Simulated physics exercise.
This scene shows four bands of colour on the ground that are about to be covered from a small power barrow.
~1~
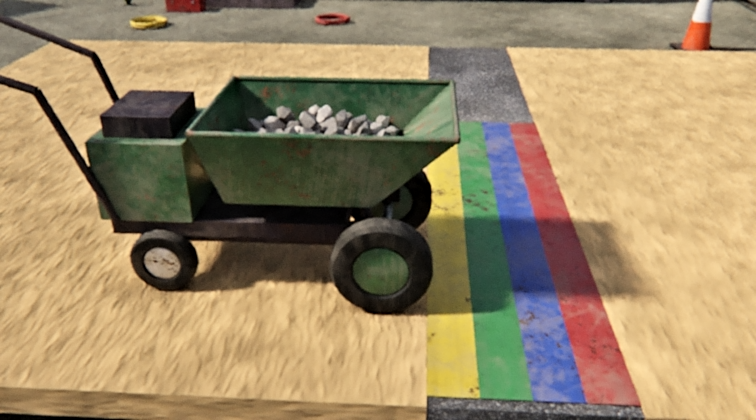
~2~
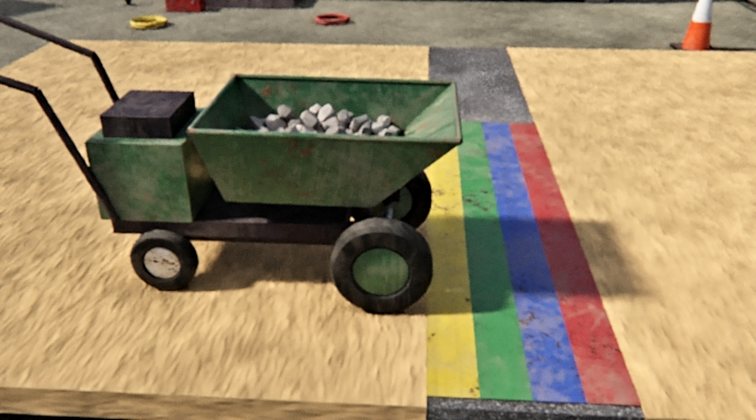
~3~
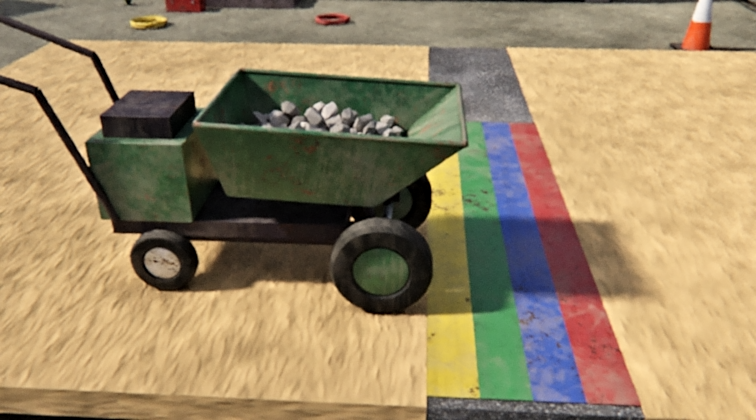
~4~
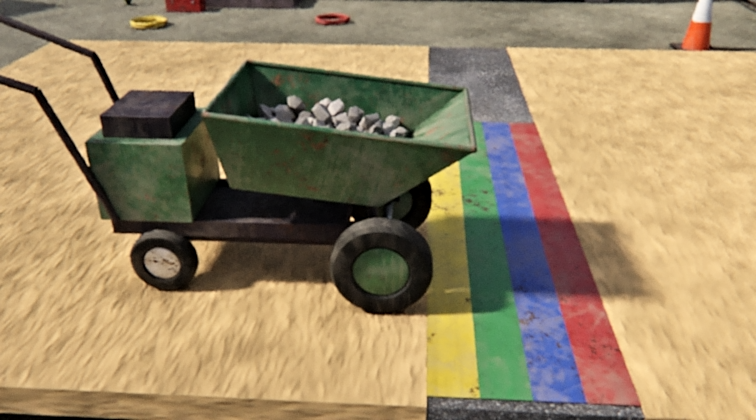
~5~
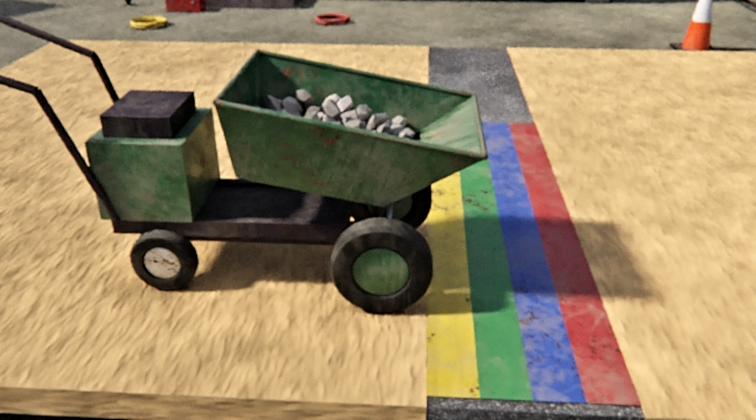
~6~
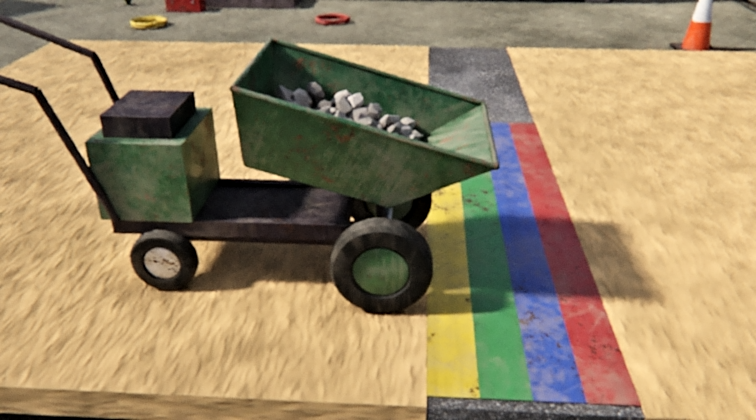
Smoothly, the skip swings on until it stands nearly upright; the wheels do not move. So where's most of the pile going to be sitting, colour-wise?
Most of it sits on red.
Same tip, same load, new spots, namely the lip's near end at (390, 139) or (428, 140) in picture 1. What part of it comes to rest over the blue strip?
Try 1: 30 %. Try 2: 30 %.
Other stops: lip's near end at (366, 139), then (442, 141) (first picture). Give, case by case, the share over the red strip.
10 % then 30 %.
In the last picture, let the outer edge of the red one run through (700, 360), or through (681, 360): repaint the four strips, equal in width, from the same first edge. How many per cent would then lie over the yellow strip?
Roughly 0 per cent, and 0 per cent.
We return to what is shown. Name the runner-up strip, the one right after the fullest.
Second: The blue one.
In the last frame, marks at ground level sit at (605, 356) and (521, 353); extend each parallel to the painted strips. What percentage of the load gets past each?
In order: 30 percent, then 70 percent.
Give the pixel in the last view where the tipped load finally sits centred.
Near pixel (575, 264).
Just after the last frame, skip tipped steeply; every one in the skip.
A moment on, skip tipped steeply; the larger part in the skip; about a tenth over the blue strip; about a tenth over the red strip; just a few off the paint.
Further on, skip tipped right over; roughly a third in the skip; about a tenth over the blue strip; roughly a third over the red strip; roughly a quarter off the paint.
When it is over, skip tipped right over; roughly a third in the skip; not one over the yellow strip; not one over the green strip; about a tenth over the blue strip; roughly a third over the red strip; roughly a quarter off the paint.
